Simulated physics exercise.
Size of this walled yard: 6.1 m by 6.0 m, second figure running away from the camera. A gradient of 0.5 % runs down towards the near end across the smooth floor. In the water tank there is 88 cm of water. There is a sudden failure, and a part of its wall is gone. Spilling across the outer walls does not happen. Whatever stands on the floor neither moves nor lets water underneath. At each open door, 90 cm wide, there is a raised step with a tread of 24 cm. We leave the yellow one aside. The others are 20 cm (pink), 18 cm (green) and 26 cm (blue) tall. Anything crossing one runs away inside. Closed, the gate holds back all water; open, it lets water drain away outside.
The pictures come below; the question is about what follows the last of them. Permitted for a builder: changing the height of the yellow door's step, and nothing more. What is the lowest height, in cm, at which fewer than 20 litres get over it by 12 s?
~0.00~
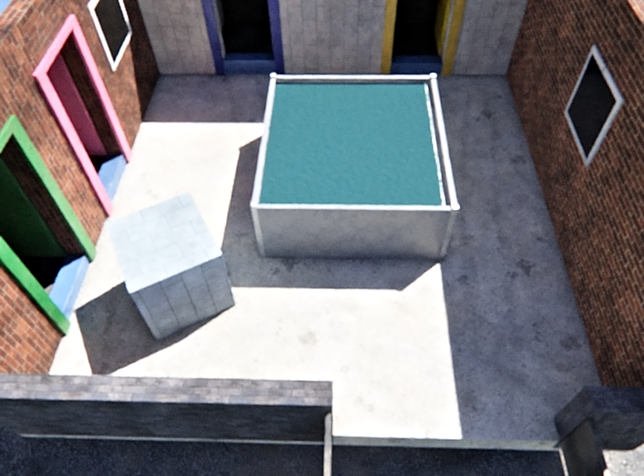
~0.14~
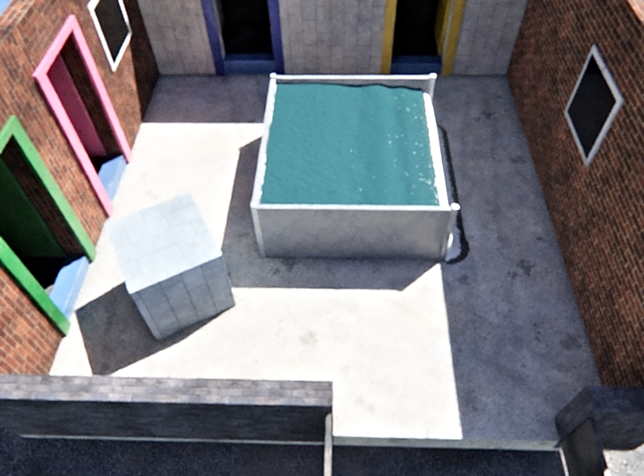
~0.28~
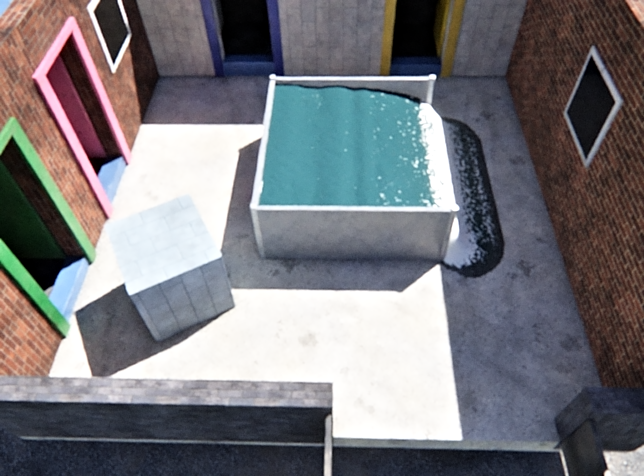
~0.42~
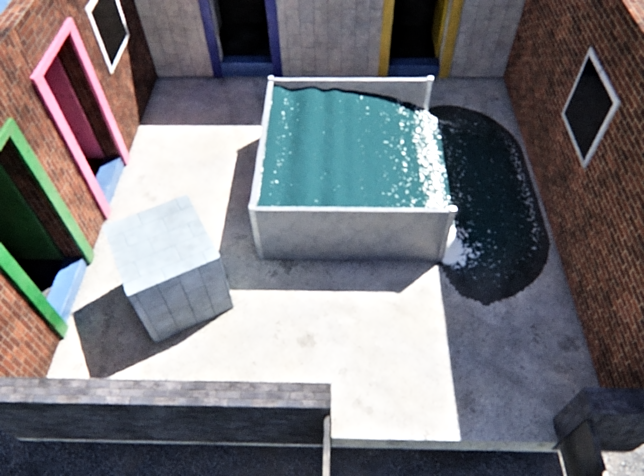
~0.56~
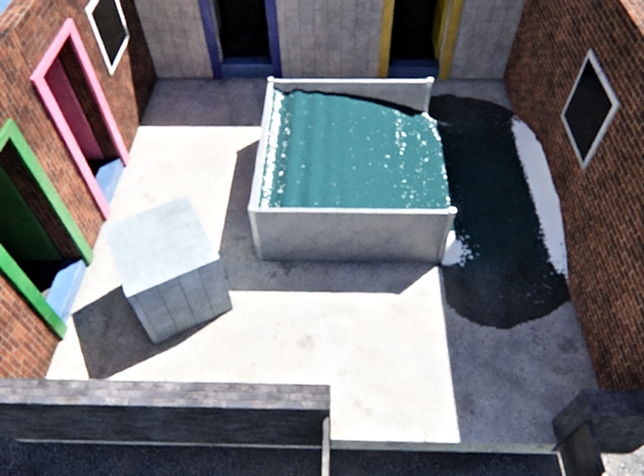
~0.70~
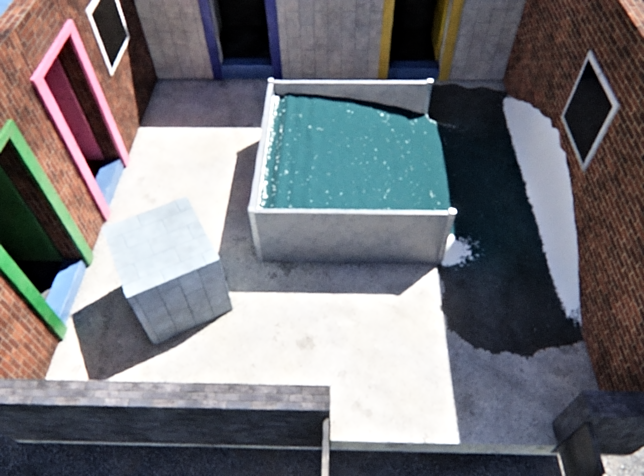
25 cm.
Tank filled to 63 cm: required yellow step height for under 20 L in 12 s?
Required height: Approx. 17 cm.
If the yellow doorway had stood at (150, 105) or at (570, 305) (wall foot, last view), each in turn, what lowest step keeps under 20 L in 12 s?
In turn: About 29 cm, about 29 cm.
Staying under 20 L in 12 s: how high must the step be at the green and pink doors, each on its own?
Some 13.5 cm for green, some 7.5 cm for pink.
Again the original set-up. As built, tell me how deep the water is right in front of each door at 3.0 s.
Centimetres: Yellow = 30, pink = 0, green = 0, blue = 5.
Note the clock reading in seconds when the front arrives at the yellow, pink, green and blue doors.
So yellow sees it at 1.0 s, pink at 3.6 s, green at 4.5 s and blue at 2.4 s.
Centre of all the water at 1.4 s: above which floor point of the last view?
Approximately (418, 190).
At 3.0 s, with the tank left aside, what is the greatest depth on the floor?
Roughly 43 cm.
After 1.4 s water covers 25 % of the floor, deepest (66 cm) near (528, 194); 2 cm at the yellow door, 0 litres in over its 21 cm step.
After 3.0 s water covers 60 % of the floor, deepest (43 cm) near (596, 422); 30 cm at the yellow door, 18 litres in over its 21 cm step.
After 12.0 s water covers 100 % of the floor, deepest (18 cm) near (591, 405); 7 cm at the yellow door, 41 litres in over its 21 cm step.
At the yellow door as built, the water arrived by 1.1 s and peaked near 30 cm at 2.8 s.
With a step of 23 cm, 29 litres would have come in within the 12 s; with 27 cm, 13 litres. So under 20 litres takes about 25 cm.
